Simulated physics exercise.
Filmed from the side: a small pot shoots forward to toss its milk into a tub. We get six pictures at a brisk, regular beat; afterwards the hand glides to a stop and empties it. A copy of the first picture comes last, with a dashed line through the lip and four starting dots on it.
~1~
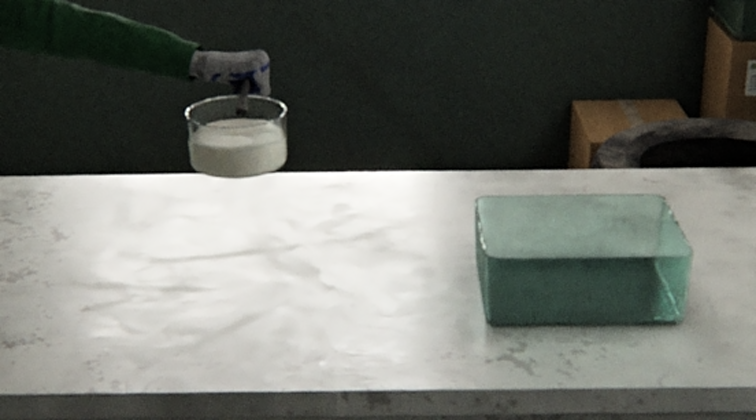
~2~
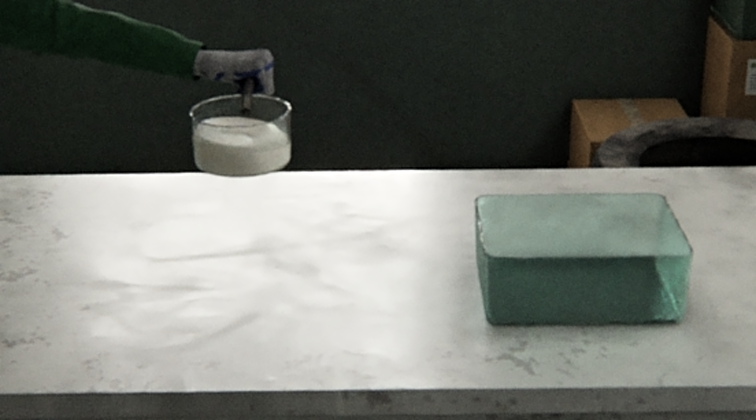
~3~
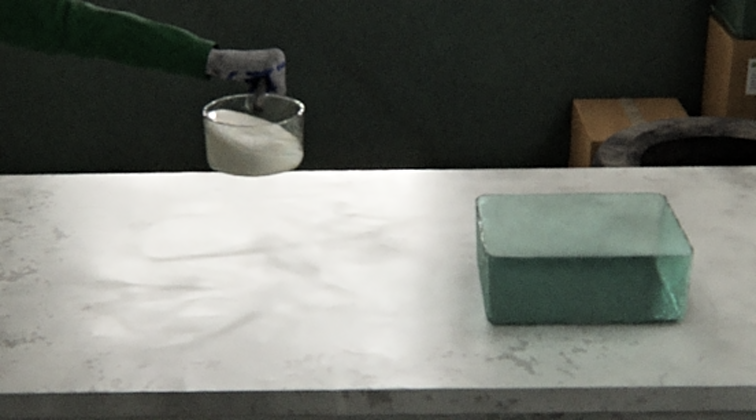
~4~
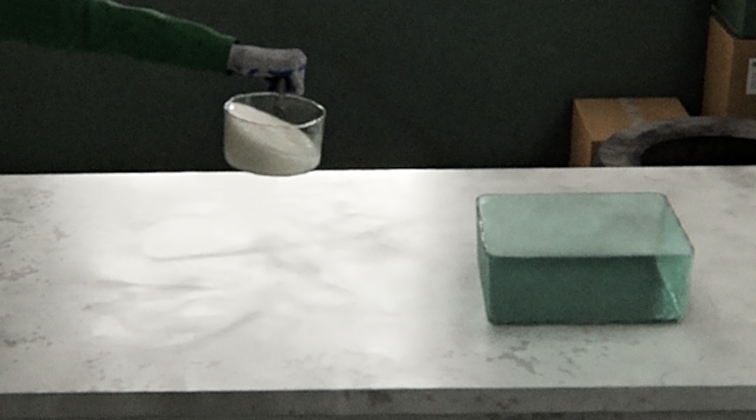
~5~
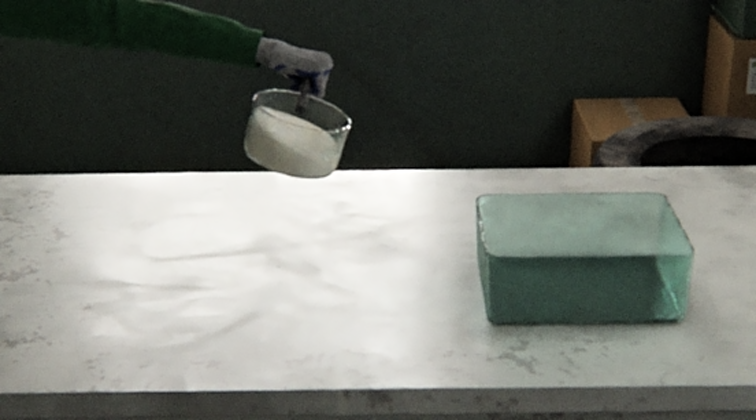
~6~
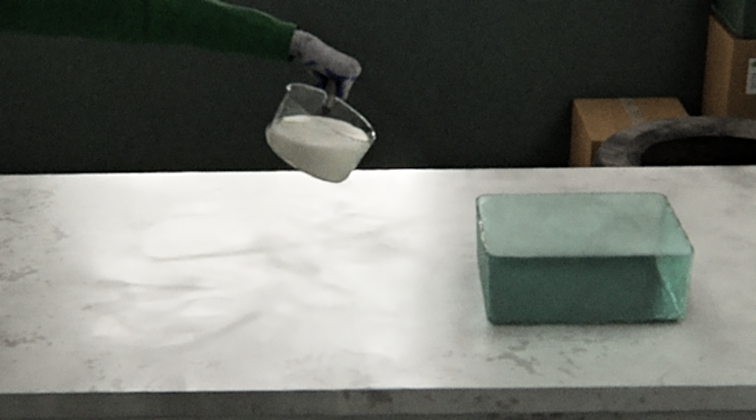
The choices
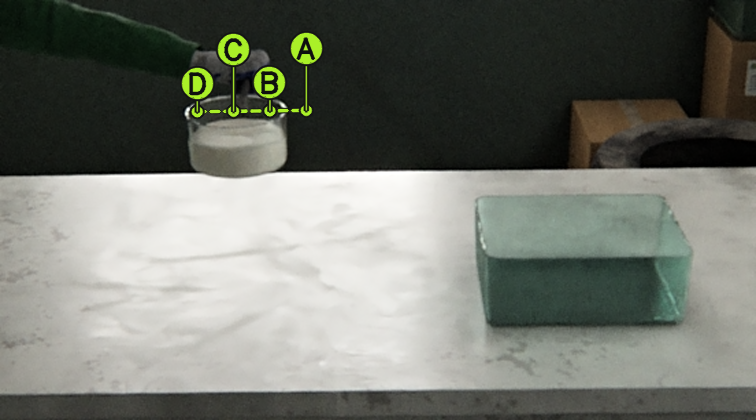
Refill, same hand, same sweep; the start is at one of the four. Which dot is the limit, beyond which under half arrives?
Dot A.
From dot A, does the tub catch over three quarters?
No.
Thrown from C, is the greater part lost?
Yes.
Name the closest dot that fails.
B.
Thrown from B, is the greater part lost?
Yes, that goes wrong.
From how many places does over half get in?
One of them.
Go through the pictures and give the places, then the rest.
Upright, lip at (284, 110); tub from (485, 323) to (684, 321); nothing has left yet.
Upright, lip at (288, 109); nothing has left yet.
Upright, lip at (301, 109); nothing has left yet.
Tipped about 6°, lip at (323, 113); nothing has left yet.
Tipped about 17°, lip at (349, 122); nothing has left yet.
Tipped about 31°, lip at (374, 135); nothing has left yet.
On the marked copy, A at (306, 110); B at (269, 110); C at (233, 111); D at (197, 111).
With A, about 63 % lands in the tub, 29 % falls short and 8 % goes beside or beyond.
With B, about 33 % lands in the tub, 64 % falls short and 4 % goes beside or beyond.
With C, about 0 % lands in the tub, 99 % falls short.
With D, about 0 % lands in the tub, 100 % falls short.
